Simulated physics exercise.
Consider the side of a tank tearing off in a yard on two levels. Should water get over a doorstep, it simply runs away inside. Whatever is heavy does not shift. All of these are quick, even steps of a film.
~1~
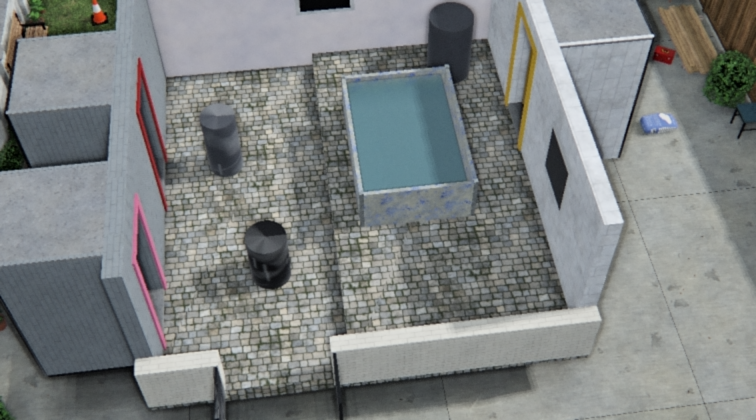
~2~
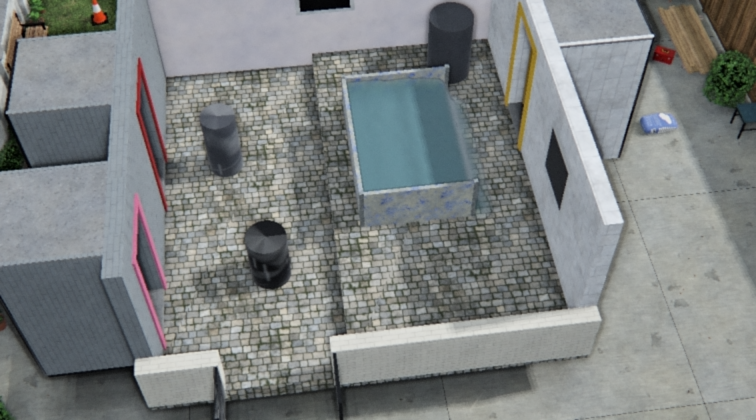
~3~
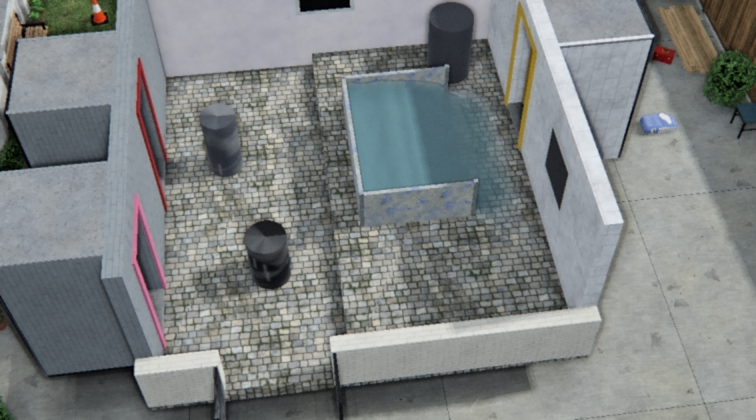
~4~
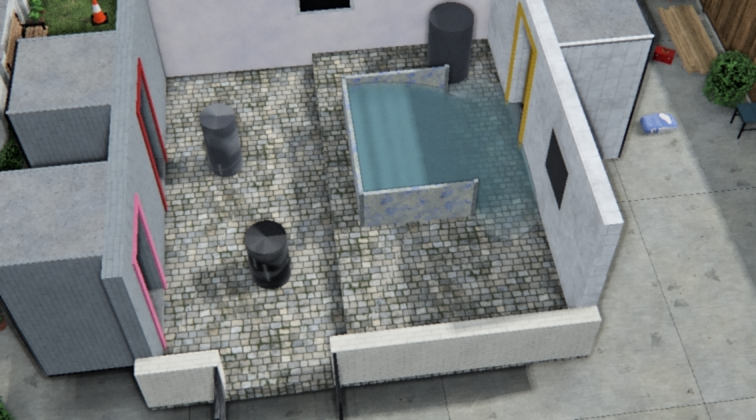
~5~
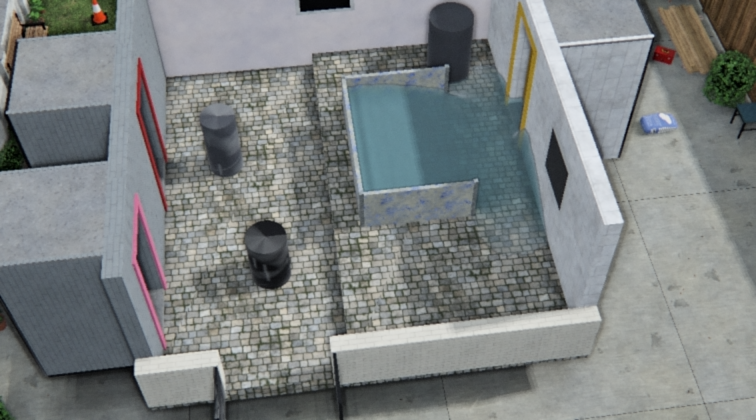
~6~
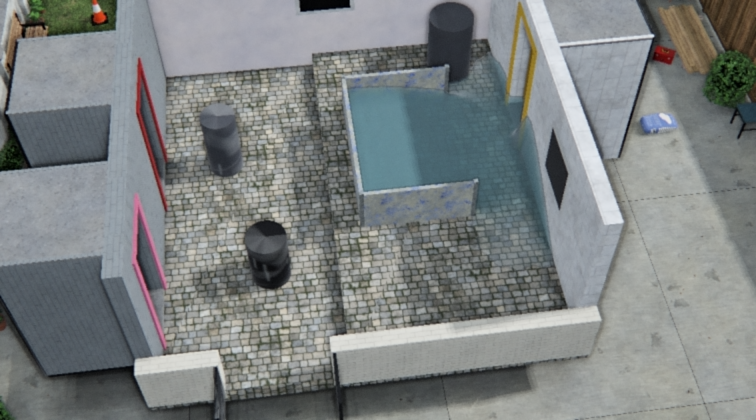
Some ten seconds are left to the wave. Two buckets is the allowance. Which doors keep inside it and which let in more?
Here is how it goes: The yellow door lets in more; the red door keeps inside it; the pink door lets in more.
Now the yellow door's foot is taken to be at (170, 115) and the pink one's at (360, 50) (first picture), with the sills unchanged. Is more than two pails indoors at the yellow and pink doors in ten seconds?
Result - yellow door: Goes past the limit; pink door: Remains beneath it.
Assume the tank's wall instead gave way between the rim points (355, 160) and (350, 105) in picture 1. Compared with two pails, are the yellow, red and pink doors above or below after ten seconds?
Yellow door: Short of the mark; red door: Beyond the mark; pink door: Beyond the mark.
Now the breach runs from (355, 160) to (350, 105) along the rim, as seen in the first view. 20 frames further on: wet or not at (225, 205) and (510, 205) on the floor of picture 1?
Point one reached; point two not reached.
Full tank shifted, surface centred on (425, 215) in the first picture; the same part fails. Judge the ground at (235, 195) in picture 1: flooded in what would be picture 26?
Answer: Spared.
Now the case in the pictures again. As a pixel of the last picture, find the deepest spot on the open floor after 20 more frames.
It should be close to (488, 44).
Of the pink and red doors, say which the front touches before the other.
That's the door marked pink.
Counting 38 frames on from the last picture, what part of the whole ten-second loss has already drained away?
About 90 per cent.
A moment on, water covers 20 % of the floor; the yellow door far over two buckets in, the red door not reached, the pink door not reached.
Next, water covers 30 % of the floor; the yellow door far over two buckets in, the red door not reached, the pink door not reached.
Then, water covers 60 % of the floor; the yellow door far over two buckets in, the red door not reached, the pink door not reached.
Later, water covers 90 % of the floor; the yellow door far over two buckets in, the red door wet at the sill, nothing in, the pink door over two buckets in.
In the end, water covers 95 % of the floor; the yellow door far over two buckets in, the red door wet at the sill, nothing in, the pink door over two buckets in.
